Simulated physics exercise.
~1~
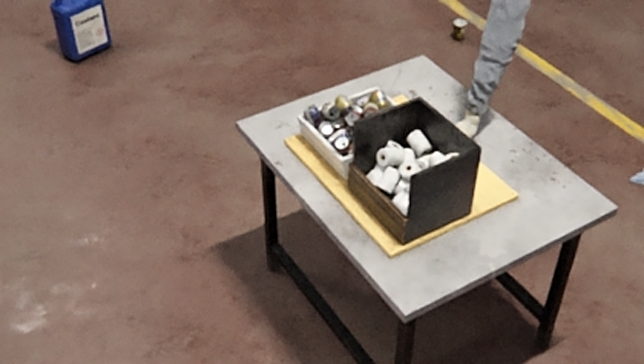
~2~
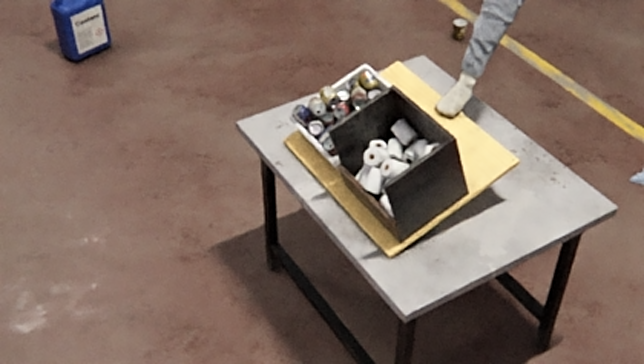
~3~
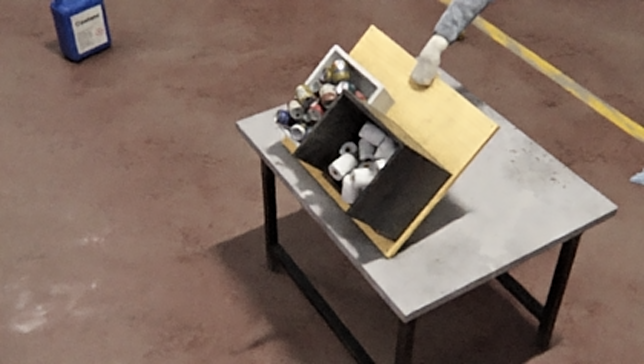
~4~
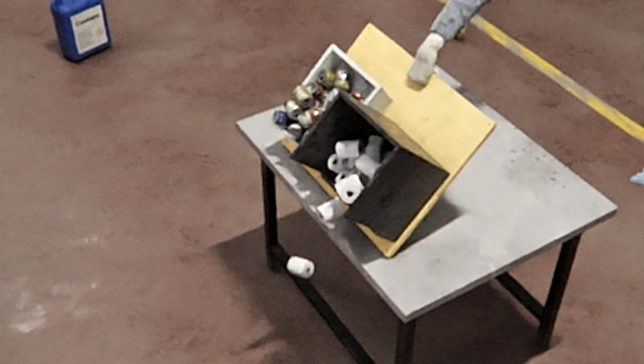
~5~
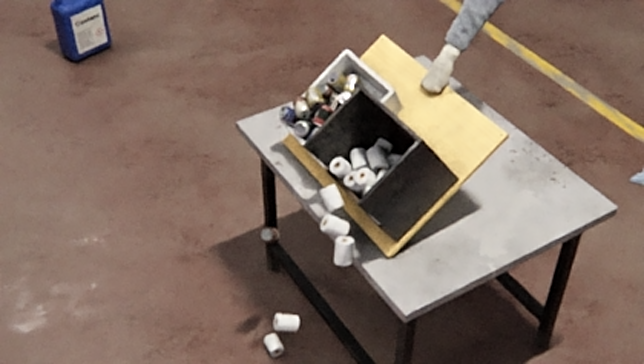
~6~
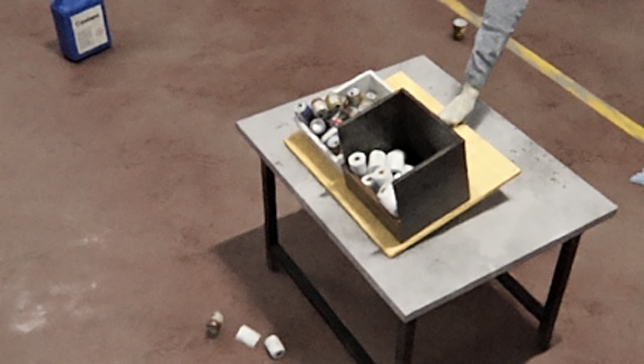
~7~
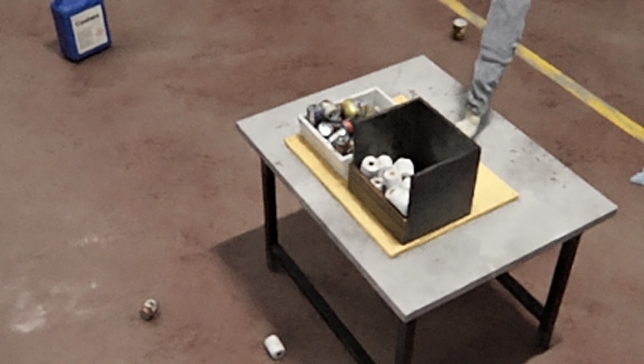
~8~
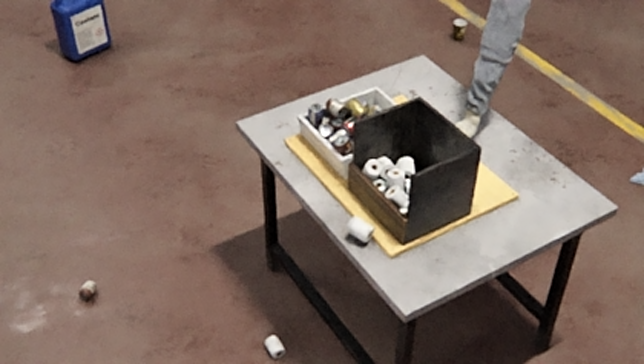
White paper rolls tumbled from a black crate as a gloved hand tipped up the board holding it and a white crate of small cans, then lowered it flat, leaving a roll and a can on the floor and another roll on the table.
